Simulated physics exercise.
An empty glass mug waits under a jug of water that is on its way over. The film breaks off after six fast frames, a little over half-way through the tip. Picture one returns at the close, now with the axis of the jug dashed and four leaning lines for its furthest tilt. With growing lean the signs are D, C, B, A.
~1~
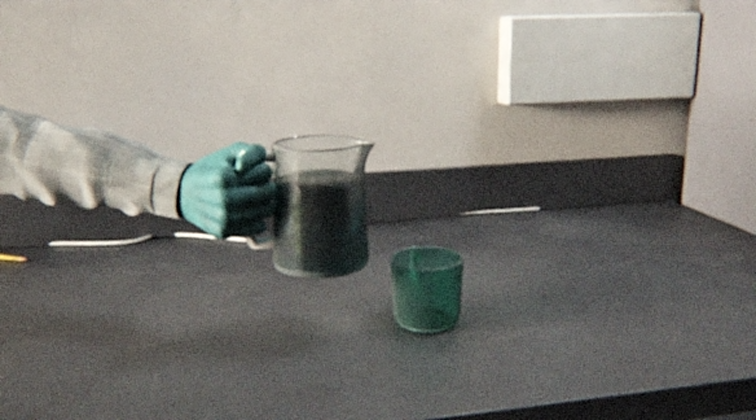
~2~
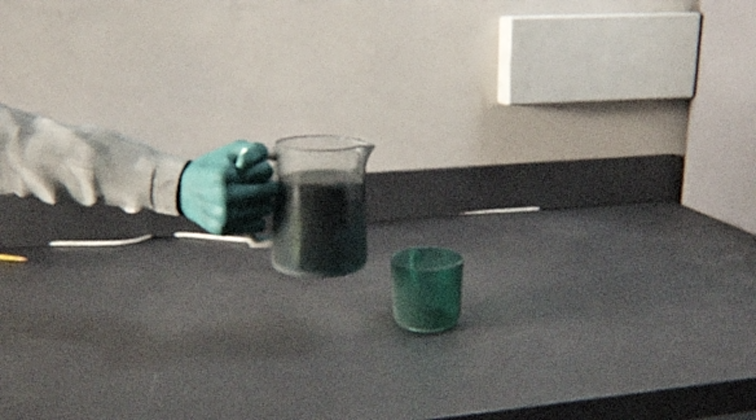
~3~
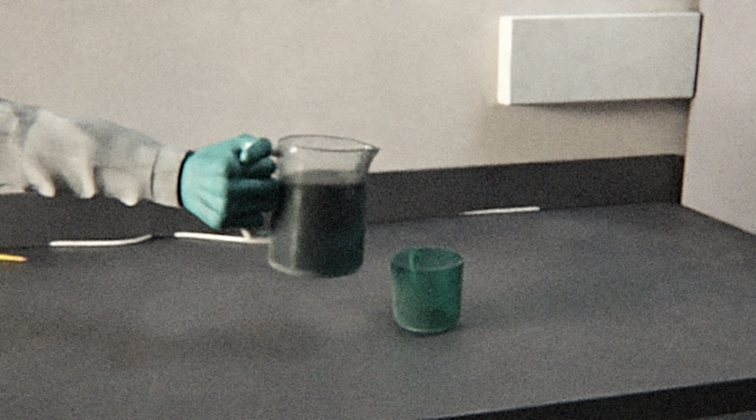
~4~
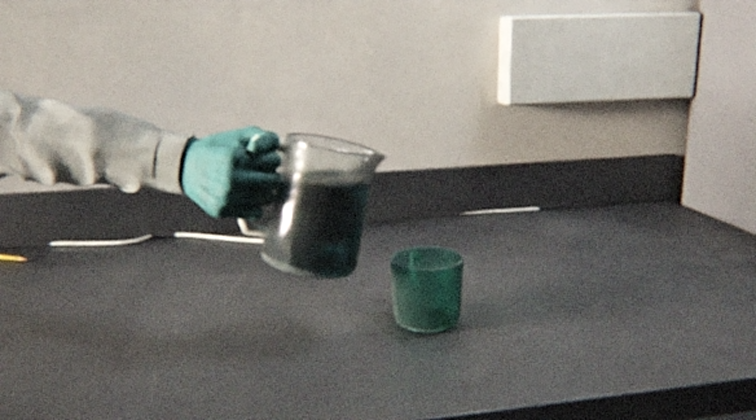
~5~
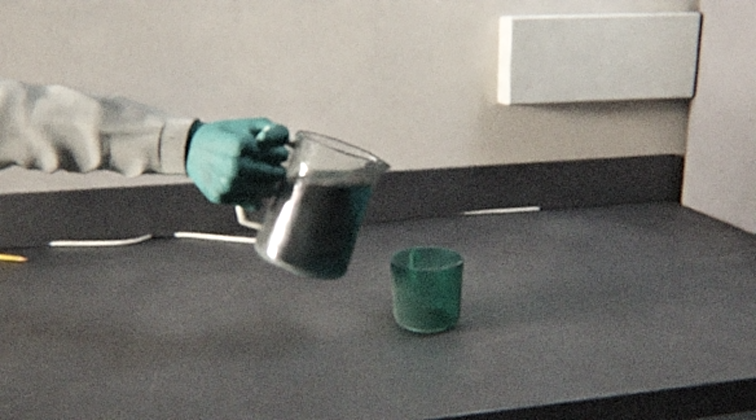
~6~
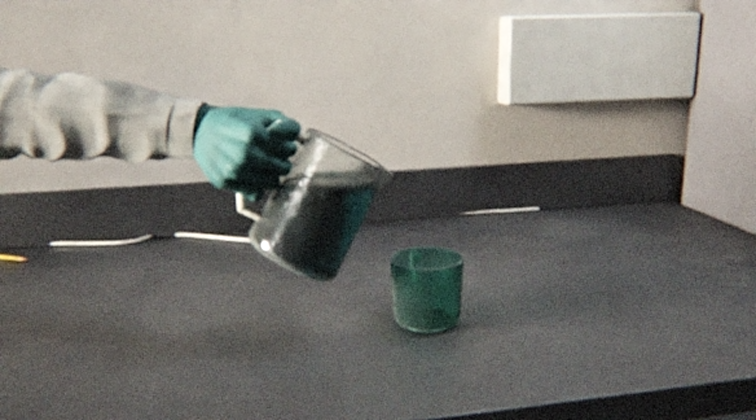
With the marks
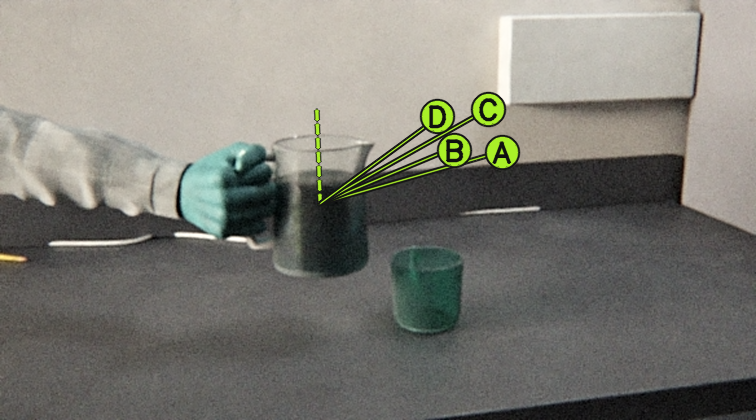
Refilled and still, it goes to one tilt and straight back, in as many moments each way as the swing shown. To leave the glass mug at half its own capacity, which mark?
Take C.
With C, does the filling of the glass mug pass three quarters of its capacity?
No, it does not.
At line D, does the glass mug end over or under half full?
Under.
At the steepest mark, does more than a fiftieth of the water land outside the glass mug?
Yes.
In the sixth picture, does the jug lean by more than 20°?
Yes, it does.
On the marked copy, A at (486, 156); B at (437, 154); C at (473, 117); D at (424, 127).
Choosing A, the glass mug ends with about 78 % of what it can hold; 9 % of the water is spilt.
Choosing B, the glass mug ends with about 70 % of what it can hold.
Choosing C, the glass mug ends with about 48 % of what it can hold.
Choosing D, the glass mug ends with about 29 % of what it can hold.
